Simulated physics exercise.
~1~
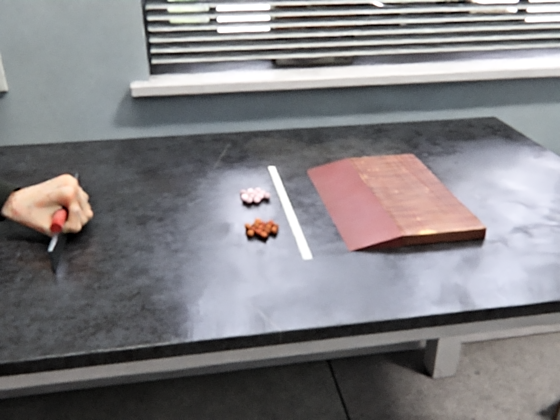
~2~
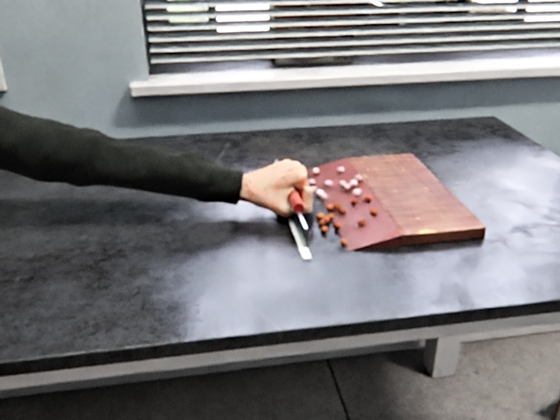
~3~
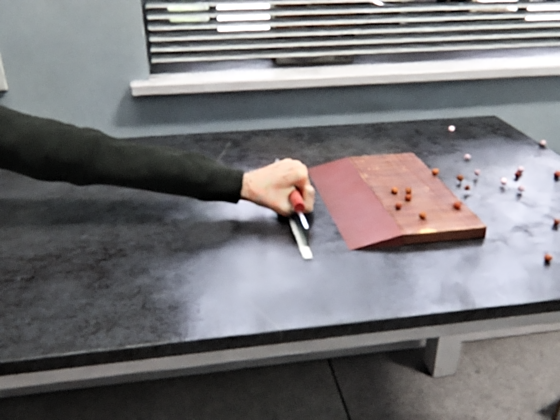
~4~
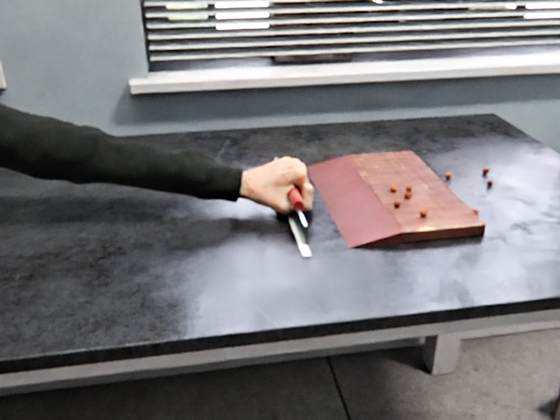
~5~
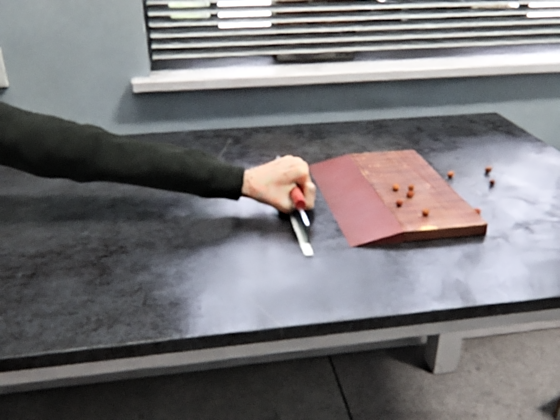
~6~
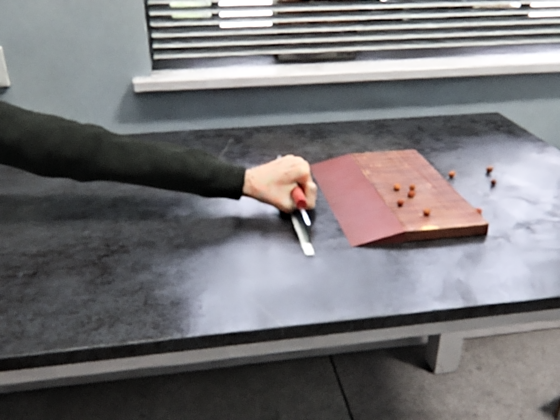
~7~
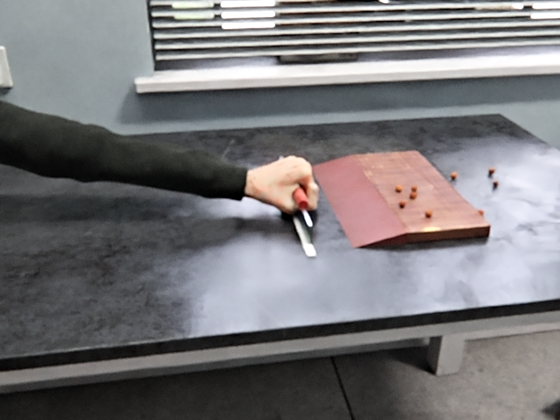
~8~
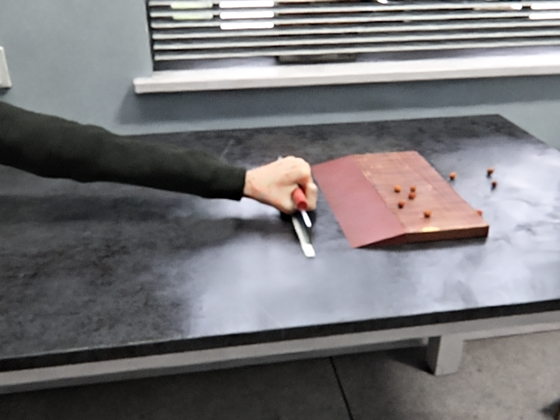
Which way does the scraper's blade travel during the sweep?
The blade travels to the right, toward the ramp, and comes to a stop at the white tape.
